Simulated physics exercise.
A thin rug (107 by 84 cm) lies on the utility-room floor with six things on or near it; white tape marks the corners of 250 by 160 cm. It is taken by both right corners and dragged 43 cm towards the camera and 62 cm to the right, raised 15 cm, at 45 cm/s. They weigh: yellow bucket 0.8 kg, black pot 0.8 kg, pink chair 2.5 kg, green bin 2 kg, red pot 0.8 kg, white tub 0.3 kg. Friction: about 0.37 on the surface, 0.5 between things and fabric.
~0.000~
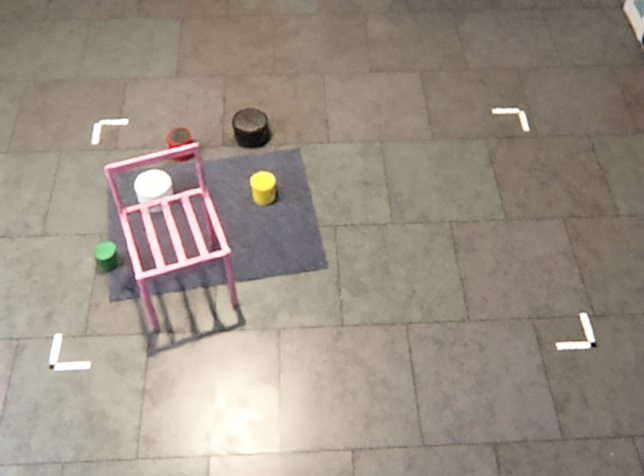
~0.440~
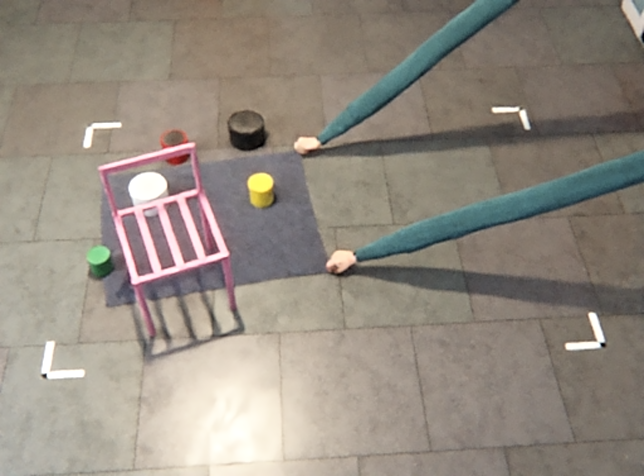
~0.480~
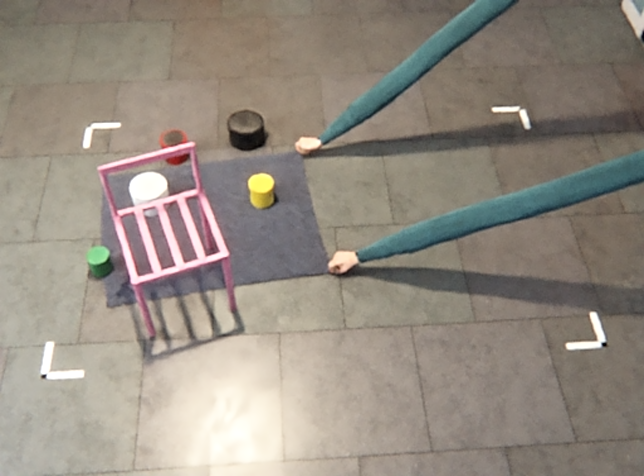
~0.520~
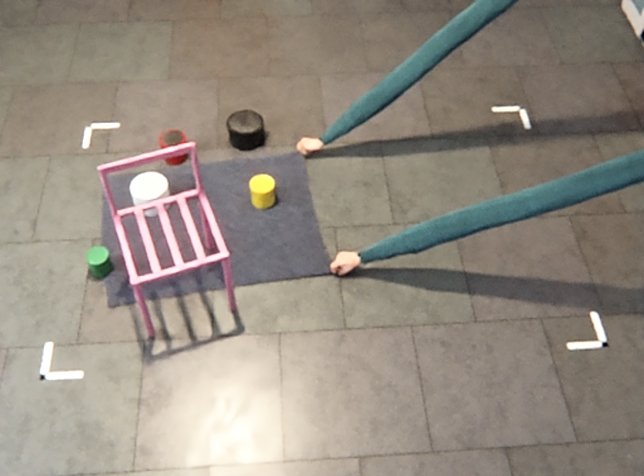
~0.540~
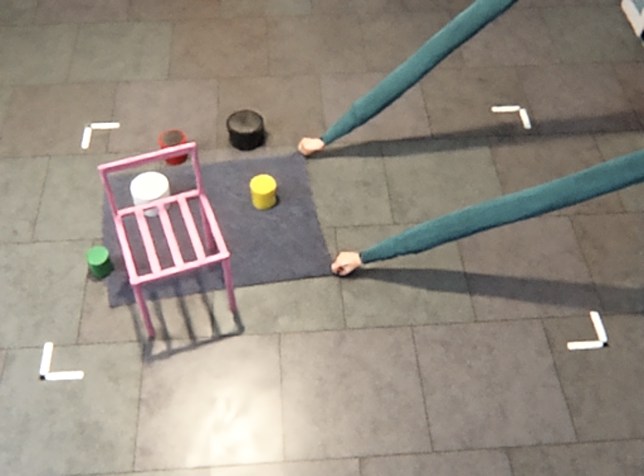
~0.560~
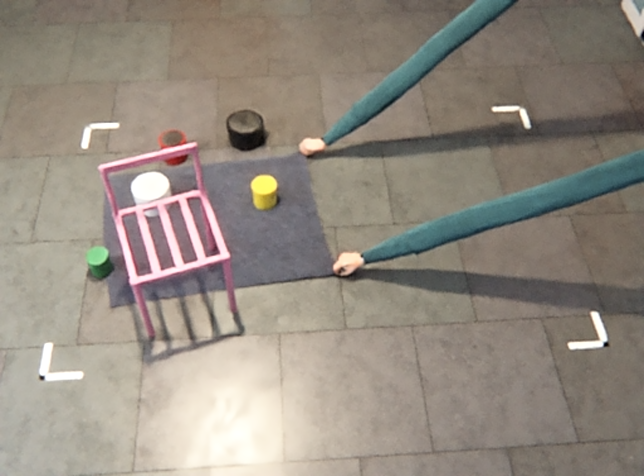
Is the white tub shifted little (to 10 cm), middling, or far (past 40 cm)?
The white tub travels a long way.
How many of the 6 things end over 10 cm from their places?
I count 3.
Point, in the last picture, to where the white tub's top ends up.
Near (294, 228).
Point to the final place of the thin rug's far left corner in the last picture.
Around (238, 215).
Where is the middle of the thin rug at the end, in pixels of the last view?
Near (351, 274).
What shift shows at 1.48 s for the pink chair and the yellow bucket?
Pink chair 30 cm, yellow bucket 45 cm.
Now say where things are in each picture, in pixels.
The first picture shows thin rug corners (300, 148) (329, 268).
The second picture shows grip (332, 271).
The third picture shows grip (334, 272).
The fourth picture shows grip (336, 273).
The fifth picture shows grip (337, 273).
The sixth picture shows grip (339, 274).
At 1.0 s, middle of the thin rug at (251, 236); white tub 24 cm off its start, yellow bucket 25 cm off its start, pink chair 14 cm off its start.
At 1.5 s, middle of the thin rug at (288, 251); white tub 45 cm off its start, yellow bucket 47 cm off its start, pink chair 29 cm off its start.
At 1.9 s, middle of the thin rug at (328, 267); white tub 67 cm off its start at (268, 223), yellow bucket 69 cm off its start at (385, 230), pink chair 48 cm off its start at (273, 262).
At 2.4 s, middle of the thin rug at (351, 274); white tub 79 cm off its start, yellow bucket 83 cm off its start, pink chair 59 cm off its start.
At 3.0 s, middle of the thin rug at (351, 274); white tub 79 cm off its start at (294, 228), yellow bucket 83 cm off its start at (413, 239), pink chair 59 cm off its start at (298, 270).
